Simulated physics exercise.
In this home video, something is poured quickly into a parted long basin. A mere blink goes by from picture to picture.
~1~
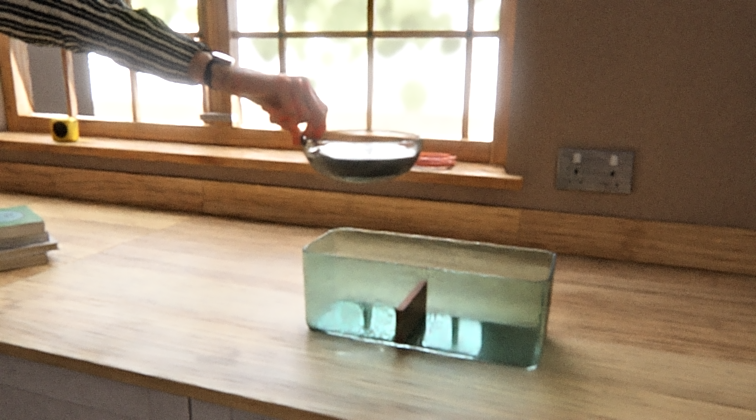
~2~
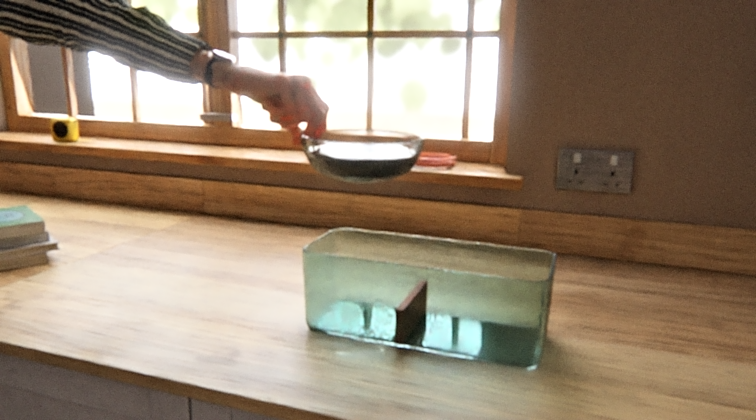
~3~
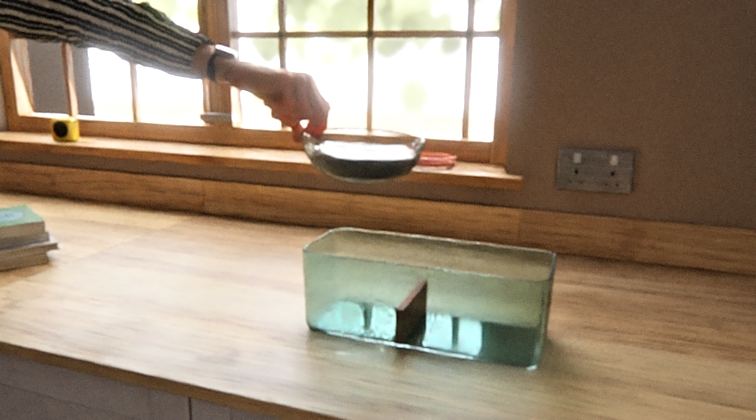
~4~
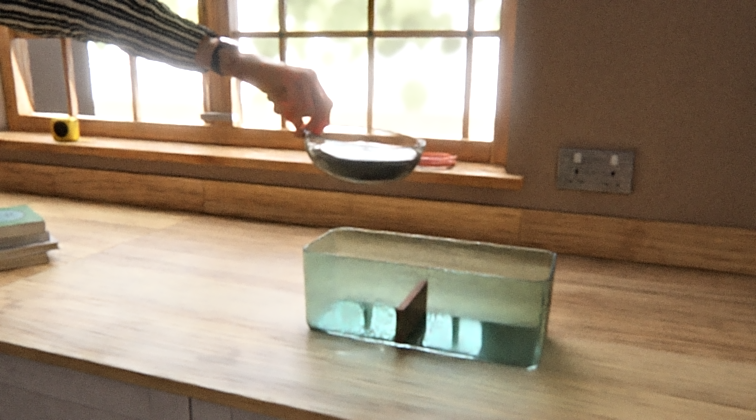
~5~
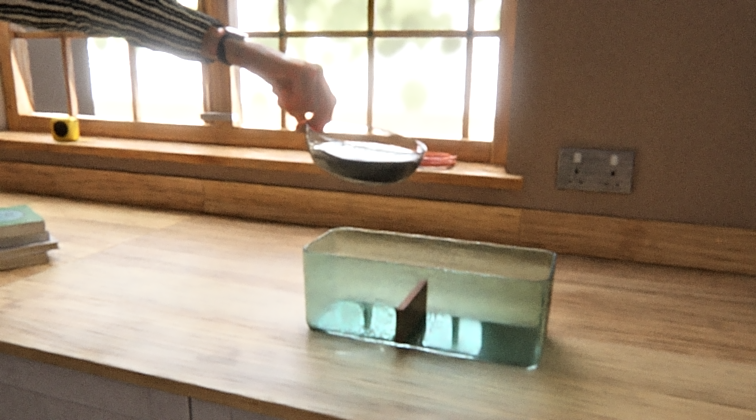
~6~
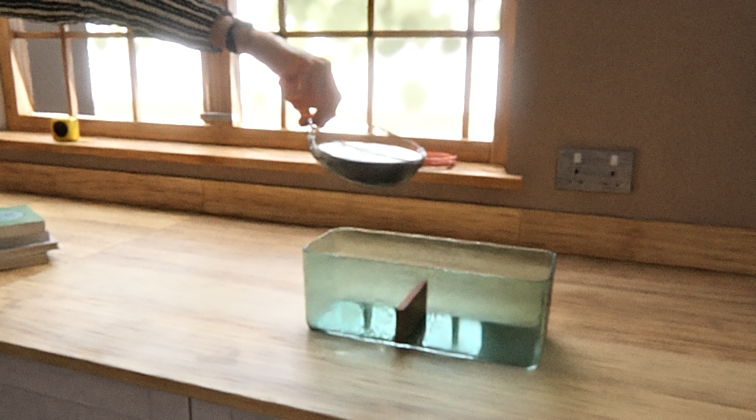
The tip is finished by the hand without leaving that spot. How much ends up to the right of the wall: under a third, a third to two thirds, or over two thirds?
High range.
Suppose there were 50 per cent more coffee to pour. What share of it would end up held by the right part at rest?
That share would be some 80 parts in a hundred.
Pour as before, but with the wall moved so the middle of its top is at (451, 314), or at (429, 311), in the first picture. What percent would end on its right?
40 % then 65 %.
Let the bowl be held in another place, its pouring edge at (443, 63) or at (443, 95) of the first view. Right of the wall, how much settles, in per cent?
Roughly 95 % the first time and roughly 95 % the second.
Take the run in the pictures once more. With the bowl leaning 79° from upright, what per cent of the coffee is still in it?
It keeps around 20 per cent at that angle.
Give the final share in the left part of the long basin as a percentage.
Roughly 20 percent of it.
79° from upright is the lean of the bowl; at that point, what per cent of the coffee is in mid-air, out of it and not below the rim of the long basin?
That comes to near 30 percent.
A moment on, the bowl is tipped on its side and 19 per cent is still to pour, 0 is left of the wall and 49 right of it.
Next, the bowl is tipped right over and 0 per cent is still to pour, 18 is left of the wall and 81 right of it.
Then the bowl is tipped right over and 0 per cent is still to pour, 18 is left of the wall and 82 right of it.
Later the bowl is tipped right over and 0 per cent is still to pour, 18 is left of the wall and 82 right of it.
In the end 18 per cent lies left of the wall, 82 right of it and 1 outside.
